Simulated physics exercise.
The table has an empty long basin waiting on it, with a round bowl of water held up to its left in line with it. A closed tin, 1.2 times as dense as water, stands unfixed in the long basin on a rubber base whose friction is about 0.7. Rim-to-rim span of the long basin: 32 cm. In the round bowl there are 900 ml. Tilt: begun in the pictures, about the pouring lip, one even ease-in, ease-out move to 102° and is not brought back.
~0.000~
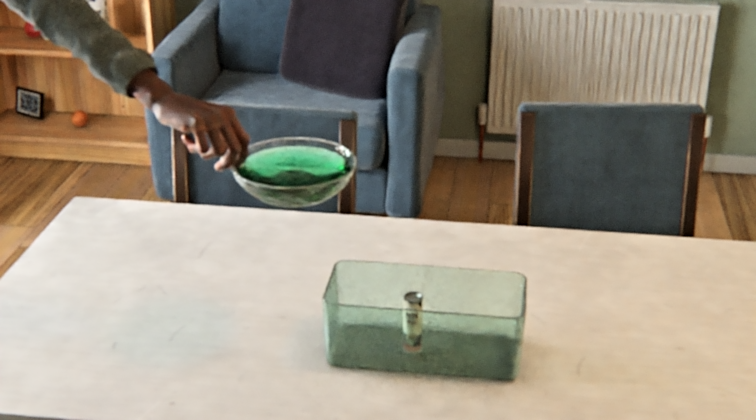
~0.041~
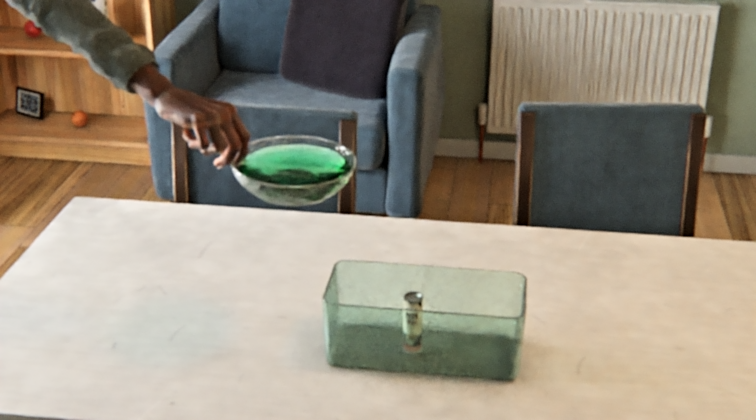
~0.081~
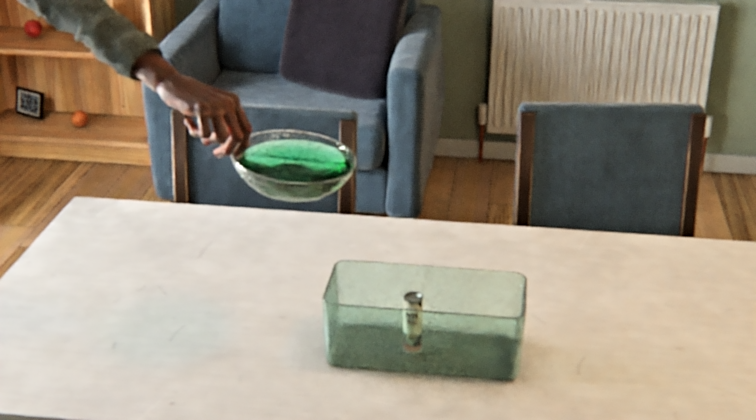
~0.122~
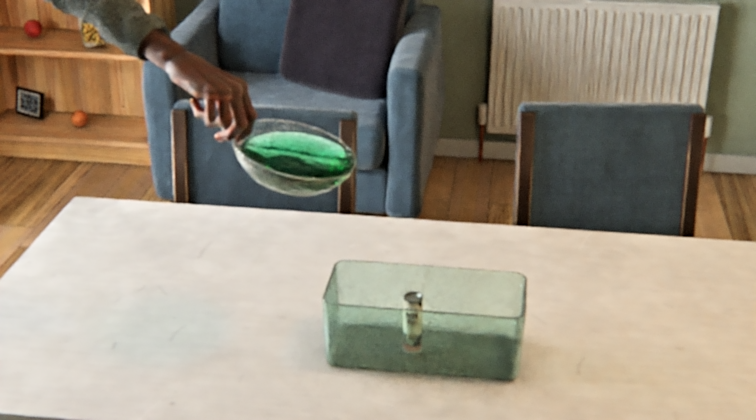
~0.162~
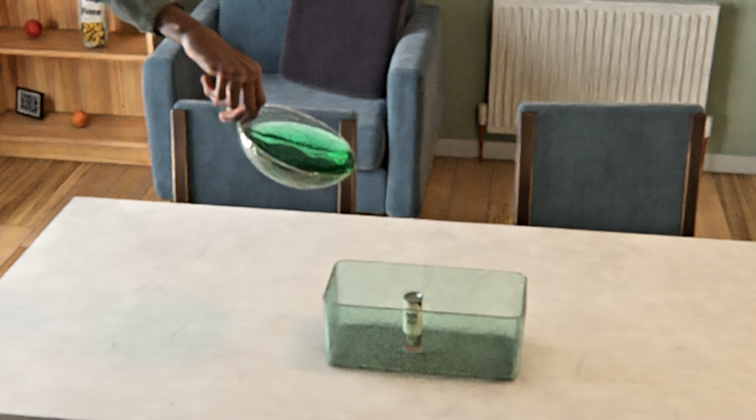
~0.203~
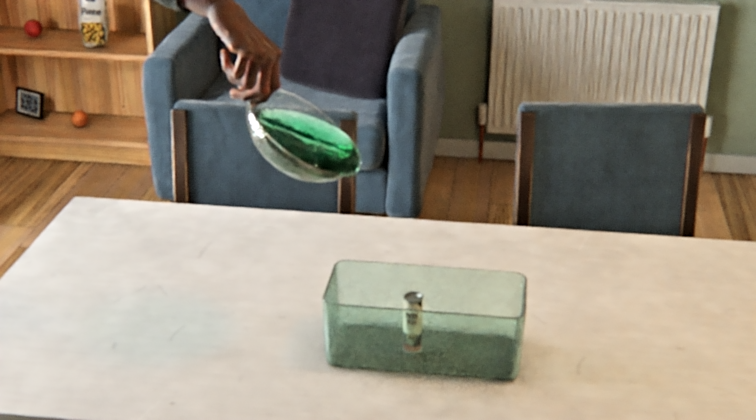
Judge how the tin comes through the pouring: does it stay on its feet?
No, it tips.
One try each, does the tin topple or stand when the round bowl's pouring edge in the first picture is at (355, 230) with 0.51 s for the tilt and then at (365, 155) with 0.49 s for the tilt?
Trial 1 - tin stays standing; trial 2 - tin tips.
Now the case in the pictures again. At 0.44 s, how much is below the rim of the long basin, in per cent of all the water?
5 %, roughly.
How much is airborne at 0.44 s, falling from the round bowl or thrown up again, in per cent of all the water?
About 88 per cent.
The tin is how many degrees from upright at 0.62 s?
Near 0° from upright.
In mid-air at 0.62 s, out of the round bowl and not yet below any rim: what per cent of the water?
Something like 5 per cent is in the air then.
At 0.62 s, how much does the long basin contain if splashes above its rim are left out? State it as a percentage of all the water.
Around 94 parts in a hundred.
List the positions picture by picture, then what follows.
Tilt 0°; pouring edge (355, 167); surface from (238, 163) to (352, 170); the long basin's rim runs from (329, 282) to (526, 296); the tin's top is at (413, 299), in the first picture.
Tilt 2°; pouring edge (355, 167); surface from (238, 161) to (352, 170), in the second picture.
Tilt 6°; pouring edge (355, 167); surface from (239, 154) to (352, 167), in the third picture.
Tilt 14°; pouring edge (355, 167); surface from (241, 145) to (353, 163), in the fourth picture.
Tilt 23°; pouring edge (354, 167); surface from (245, 131) to (347, 158); 2 per cent is over the edge, in the fifth picture.
Tilt 35°; pouring edge (354, 167); surface from (252, 115) to (338, 148); 7 per cent is over the edge, in the sixth picture.
Then, 0.44 s in, the tilt is 98° and 8 per cent is still to pour; the tin stands where it began.
Then, 0.62 s in, the tilt is 102° and 0 per cent is still to pour; the tin stands where it began.
Then, 0.81 s in, the tilt is 102° and 0 per cent is still to pour; the tin leans 20°.
Then, 1.01 s in, the tilt is 102° and 1 per cent is still to pour; the tin lies on its side.
Finally, the tin lies on its side.
